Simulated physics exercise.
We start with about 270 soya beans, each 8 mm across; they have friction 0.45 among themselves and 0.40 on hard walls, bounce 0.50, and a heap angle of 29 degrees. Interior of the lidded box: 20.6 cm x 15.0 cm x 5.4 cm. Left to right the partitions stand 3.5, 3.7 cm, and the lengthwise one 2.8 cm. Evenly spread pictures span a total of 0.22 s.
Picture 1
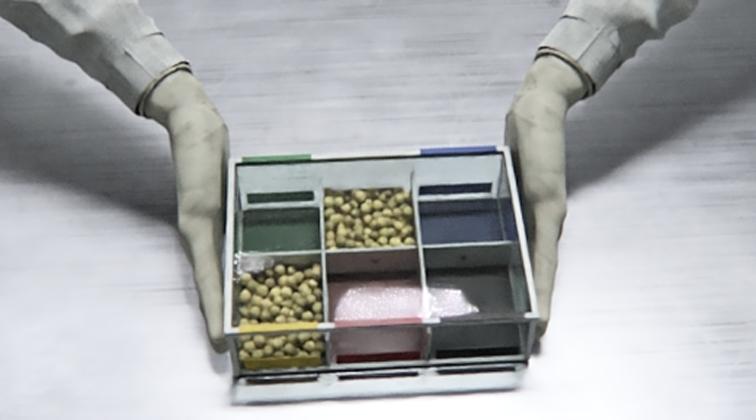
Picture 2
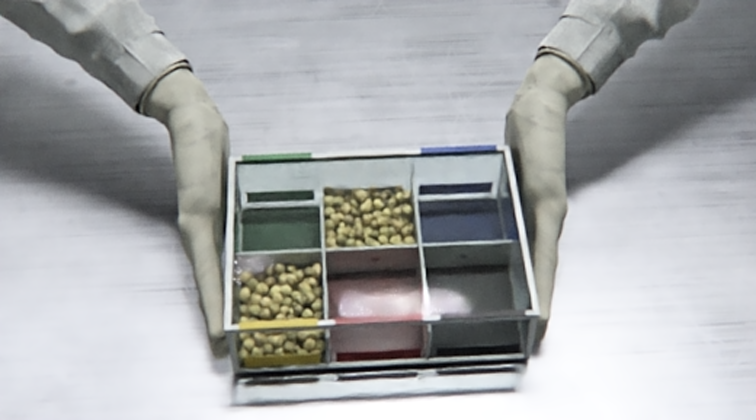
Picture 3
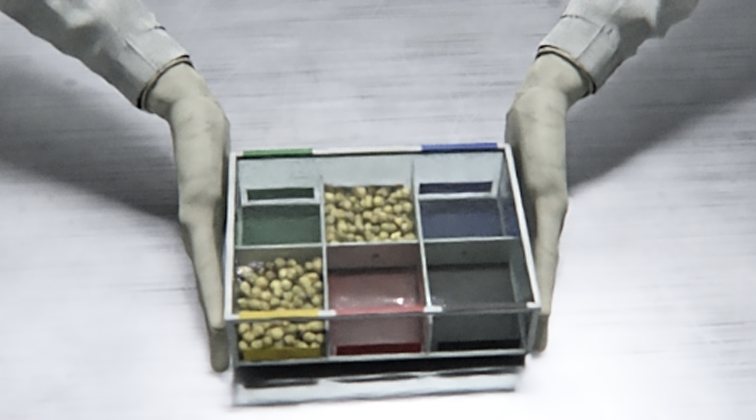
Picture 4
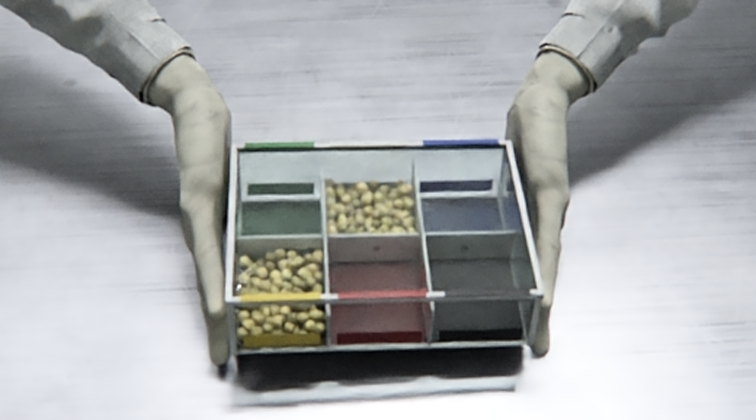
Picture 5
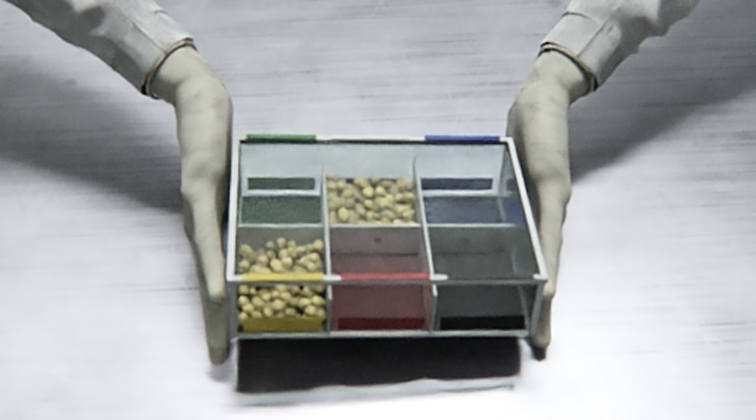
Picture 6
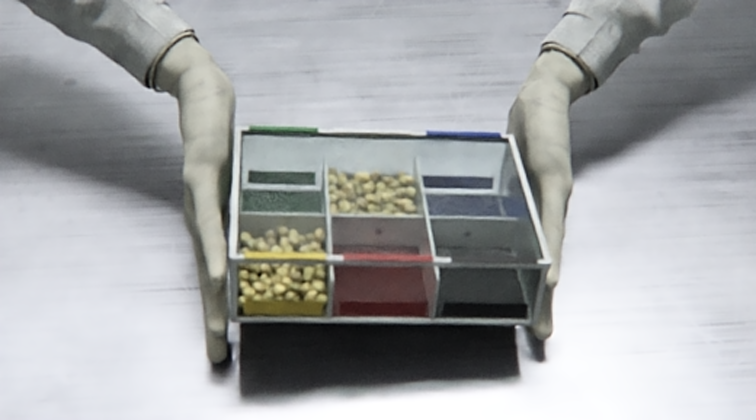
On a pale, streaky surface, two hands held a clear box with six sections, two filled with small beige beans, and slowly raised its front edge while the beans stayed in their sections.
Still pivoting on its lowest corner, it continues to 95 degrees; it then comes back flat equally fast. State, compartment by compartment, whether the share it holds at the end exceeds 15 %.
Red: Does not exceed; blue: Does not exceed; green: Exceeds; yellow: Does not exceed; white: Exceeds; black: Does not exceed.
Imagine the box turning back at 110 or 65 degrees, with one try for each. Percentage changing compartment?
Some 50 and 10 per cent.
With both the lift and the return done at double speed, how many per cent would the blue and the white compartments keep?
Blue 5 %; white 65 %.
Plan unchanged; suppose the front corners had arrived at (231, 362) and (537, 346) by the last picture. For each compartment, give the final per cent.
Result - red: 40 %; blue: 0 %; green: 0 %; yellow: 45 %; white: 5 %; black: 5 %.
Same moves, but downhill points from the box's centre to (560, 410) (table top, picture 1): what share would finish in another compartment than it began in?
Roughly 60 percent of them.
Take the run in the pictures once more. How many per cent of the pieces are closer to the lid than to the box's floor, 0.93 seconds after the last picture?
Roughly 40 per cent.
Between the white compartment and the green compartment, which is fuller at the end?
The white one has more.
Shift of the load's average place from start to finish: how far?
It shifts by roughly 4.0 cm.
Then, 0.93 s after the last picture, tilt 95 degrees; green 5 %, yellow 30 %, white 60 %.
Then, 1.55 s after the last picture, tilt 42 degrees; blue 5 %, green 20 %, yellow 5 %, white 70 %.
Then, 2.21 s after the last picture, tilt 0 degrees; blue 5 %, green 20 %, yellow 5 %, white 70 %.
In the end, red 0 %, blue 5 %, green 20 %, yellow 5 %, white 70 %, black 0 %.
